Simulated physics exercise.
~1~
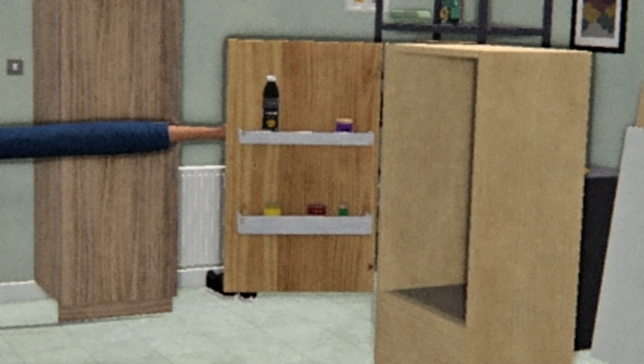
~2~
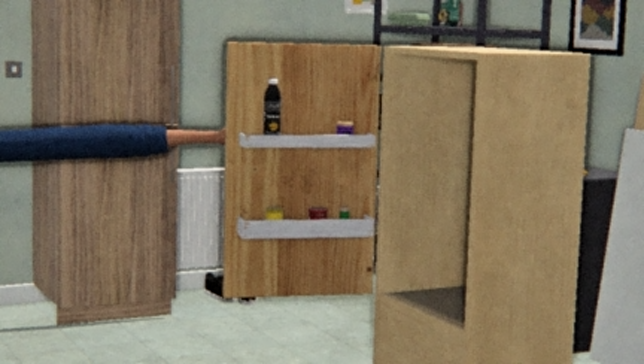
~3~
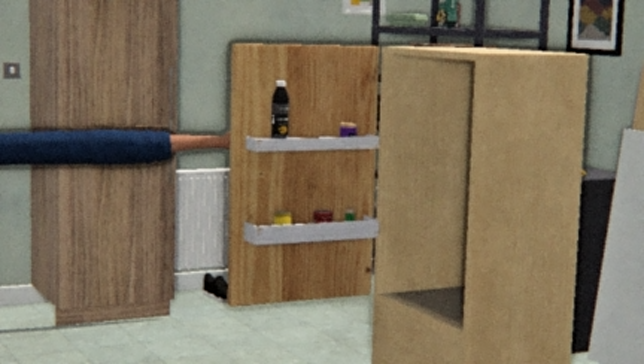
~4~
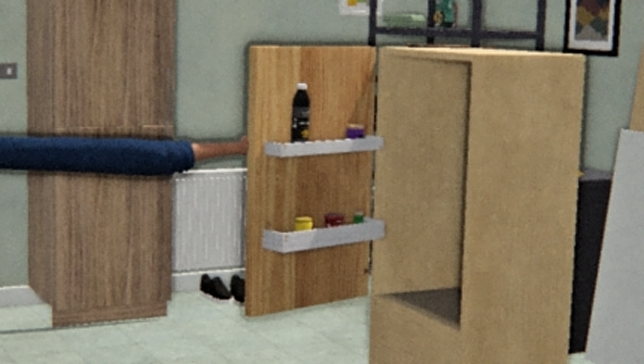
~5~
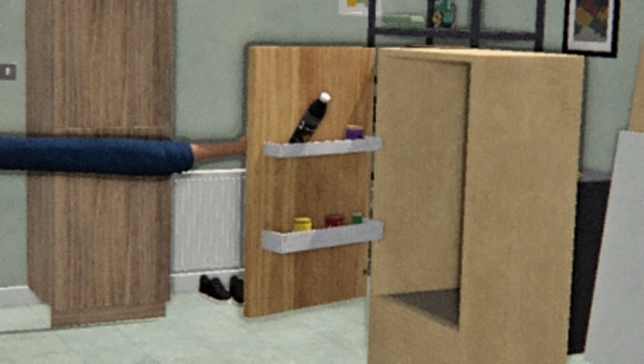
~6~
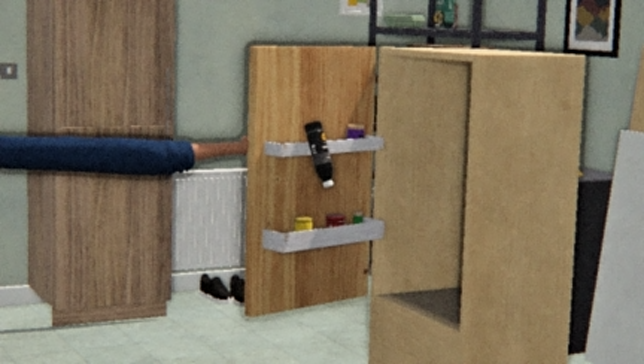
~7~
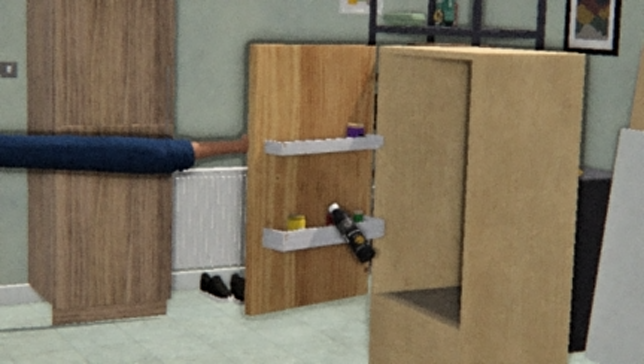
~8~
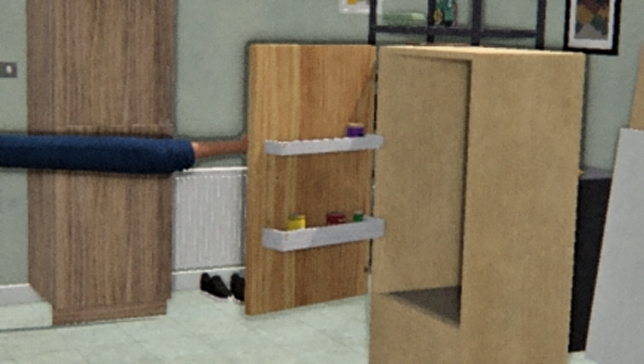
A wooden pantry door, held by an outstretched blue-sleeved arm, swung partway toward the cabinet and stopped; the black bottle on its upper rack tipped over the rail, tumbled down past the lower rack and dropped out of sight, while the small jars stayed put.
